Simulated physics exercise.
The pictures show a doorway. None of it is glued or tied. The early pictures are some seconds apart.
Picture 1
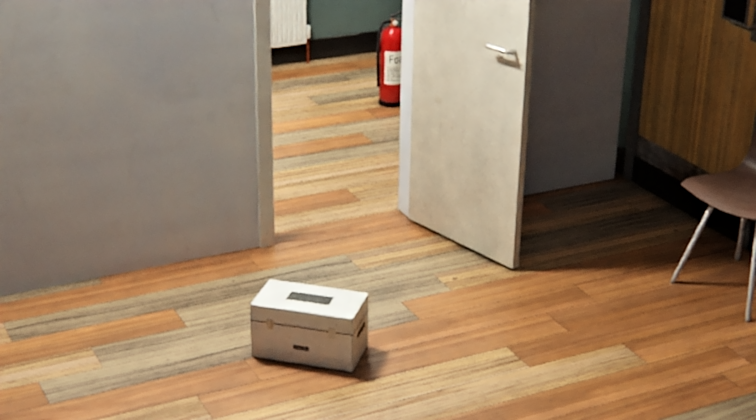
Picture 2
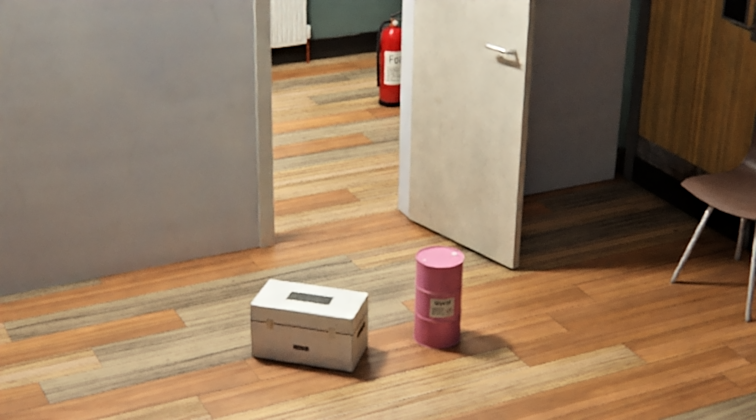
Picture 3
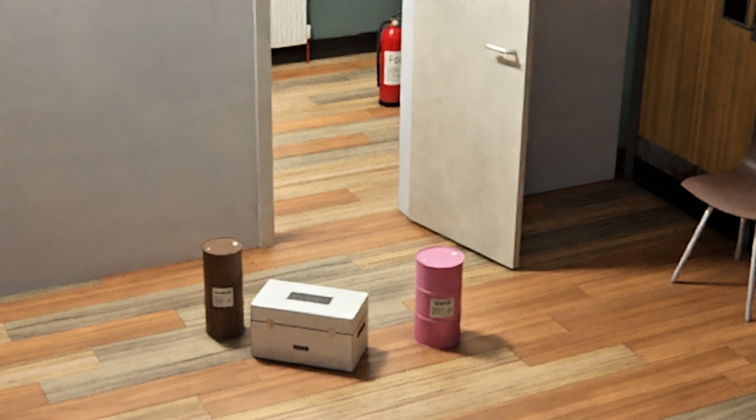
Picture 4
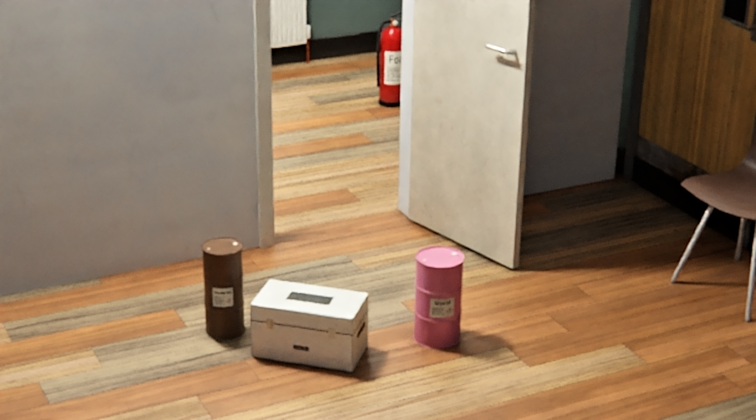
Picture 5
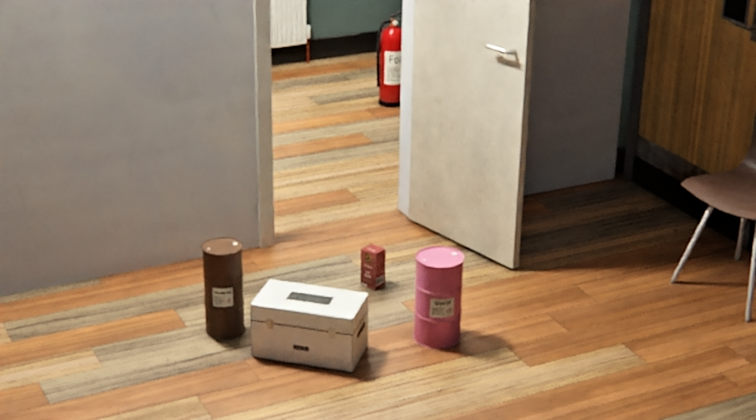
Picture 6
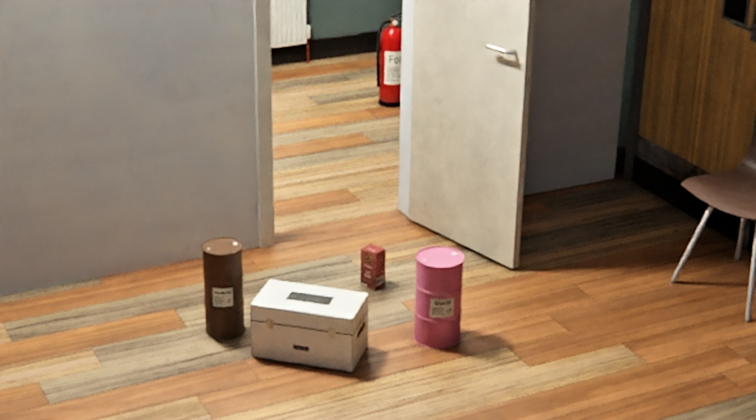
A pink canister, a brown canister and a red carton appear around a white toolbox.
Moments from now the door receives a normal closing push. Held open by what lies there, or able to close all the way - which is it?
Able to close.
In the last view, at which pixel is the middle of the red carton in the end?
It winds up at roughly (335, 264).
Then, 1.20 s after the last picture, open by 76°.
Then, 2.00 s after the last picture, open by 47°; red carton slid about its own width near (353, 266).
Then, 2.70 s after the last picture, open by 24°; red carton slid well along near (335, 264).
At rest, open by 0°; moved from the start, red carton; the other 3 in place. Seen from the same camera at the end, red carton near (335, 264).
